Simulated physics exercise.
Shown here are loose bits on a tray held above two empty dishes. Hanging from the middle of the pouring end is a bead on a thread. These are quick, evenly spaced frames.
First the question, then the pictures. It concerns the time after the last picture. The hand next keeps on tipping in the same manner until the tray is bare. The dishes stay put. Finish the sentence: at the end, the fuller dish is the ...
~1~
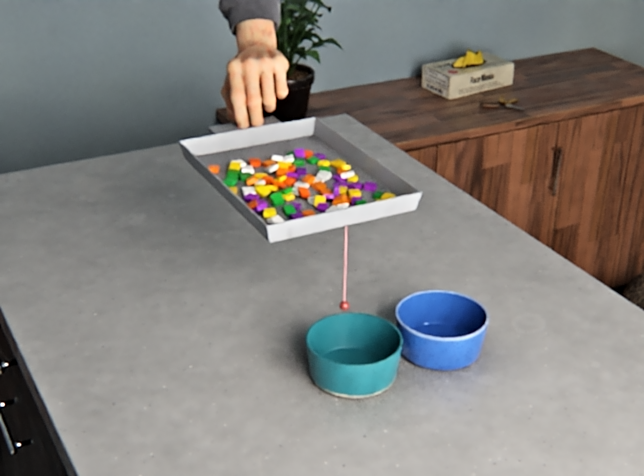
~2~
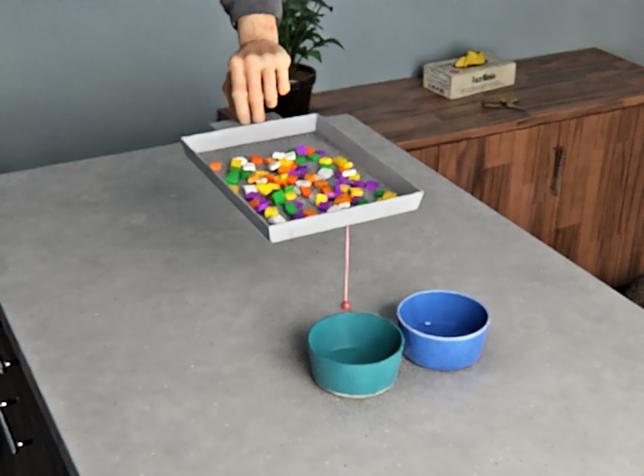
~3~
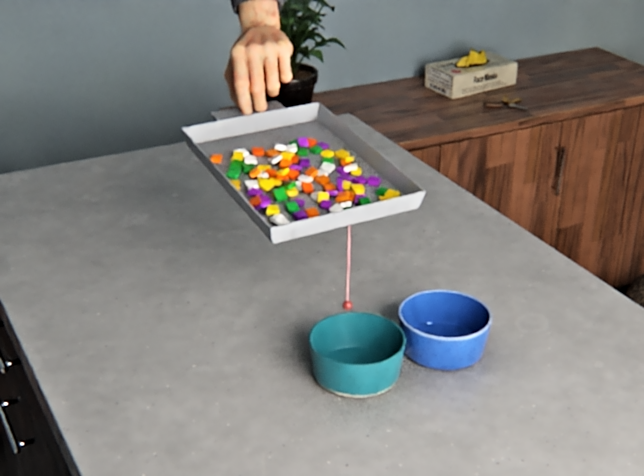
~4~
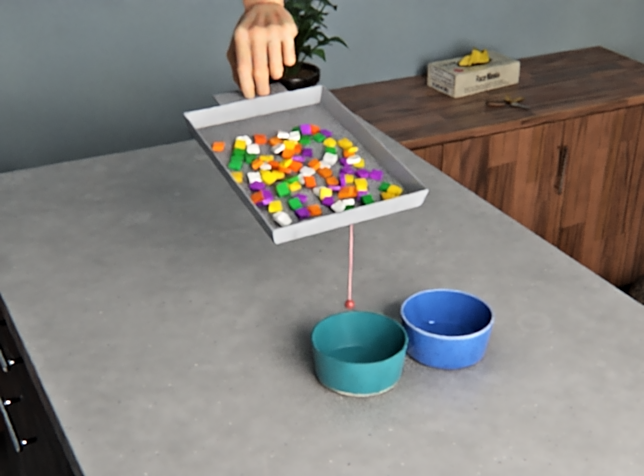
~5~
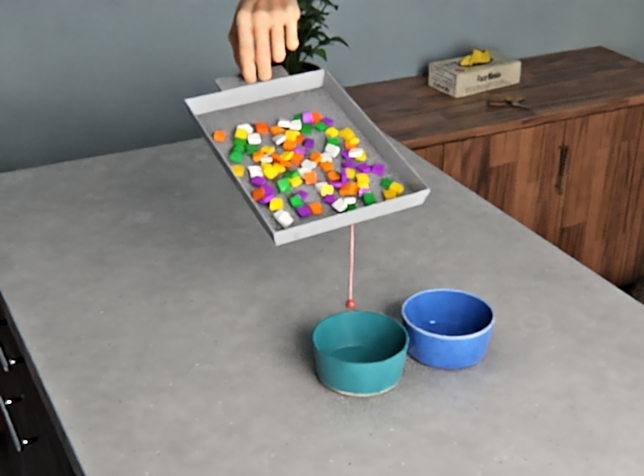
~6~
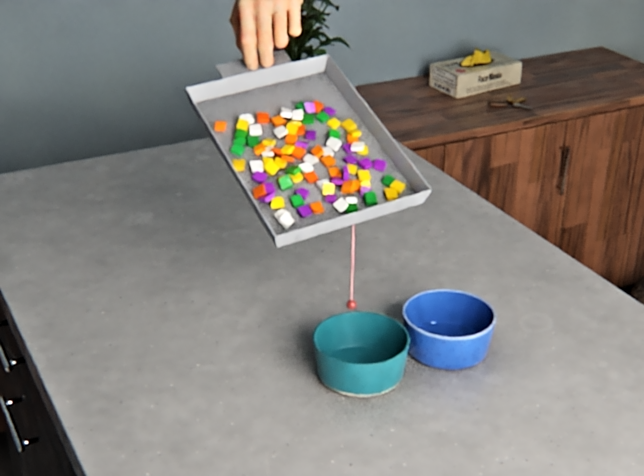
At the end, the fuller dish is the left-hand one.
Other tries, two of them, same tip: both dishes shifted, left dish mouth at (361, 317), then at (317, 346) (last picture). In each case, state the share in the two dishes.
Roughly 10 per cent, then roughly 90 per cent.
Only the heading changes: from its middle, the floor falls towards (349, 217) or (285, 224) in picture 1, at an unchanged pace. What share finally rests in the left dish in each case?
For the first aim it is 50 in a hundred, for the second 20 in a hundred.
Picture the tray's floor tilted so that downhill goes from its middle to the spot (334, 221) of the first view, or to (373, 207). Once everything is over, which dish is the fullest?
The first slope favours the dish to the left, the second the dish to the right.
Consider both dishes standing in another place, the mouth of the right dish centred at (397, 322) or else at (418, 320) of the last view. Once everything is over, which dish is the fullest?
First the left dish, then the left one.
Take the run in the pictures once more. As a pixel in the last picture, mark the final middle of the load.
I'd put the middle somewhere around (326, 385).
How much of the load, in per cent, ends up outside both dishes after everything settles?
Around 60 %.
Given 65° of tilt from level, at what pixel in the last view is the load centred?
In the last view, the load is centred near (322, 193).
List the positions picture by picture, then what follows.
In the first frame, corners of the pouring end at (270, 223) and (416, 191), level; middle of the load at (301, 186), mosaic tiles; left dish at (377, 377); right dish at (467, 350); bead on its thread at (344, 306).
In the second frame, corners of the pouring end at (271, 224) and (418, 191), level; middle of the load at (303, 184).
In the third frame, corners of the pouring end at (273, 225) and (420, 190), tipped barely, lowest at the left corner; middle of the load at (305, 179).
In the fourth frame, corners of the pouring end at (276, 227) and (423, 188), tipped a little, lowest at the left corner; middle of the load at (307, 172).
In the fifth frame, corners of the pouring end at (277, 229) and (424, 188), tipped clearly, lowest at the left corner; middle of the load at (309, 165).
In the sixth frame, corners of the pouring end at (278, 233) and (426, 188), tipped clearly, lowest at the left corner; middle of the load at (310, 160); left dish at (385, 376); right dish at (474, 349).
Soon after the last picture, tray tipped steeply; all on the tray.
A little later, tray tipped past a quarter turn; most on the tray; a stray few in the left dish; a small part outside both; a small part in the air.
Later still, tray tipped past a quarter turn; about a third in the left dish; about two thirds outside both.
At rest, tray tipped past a quarter turn; about a third in the left dish; none in the right dish; about two thirds outside both.
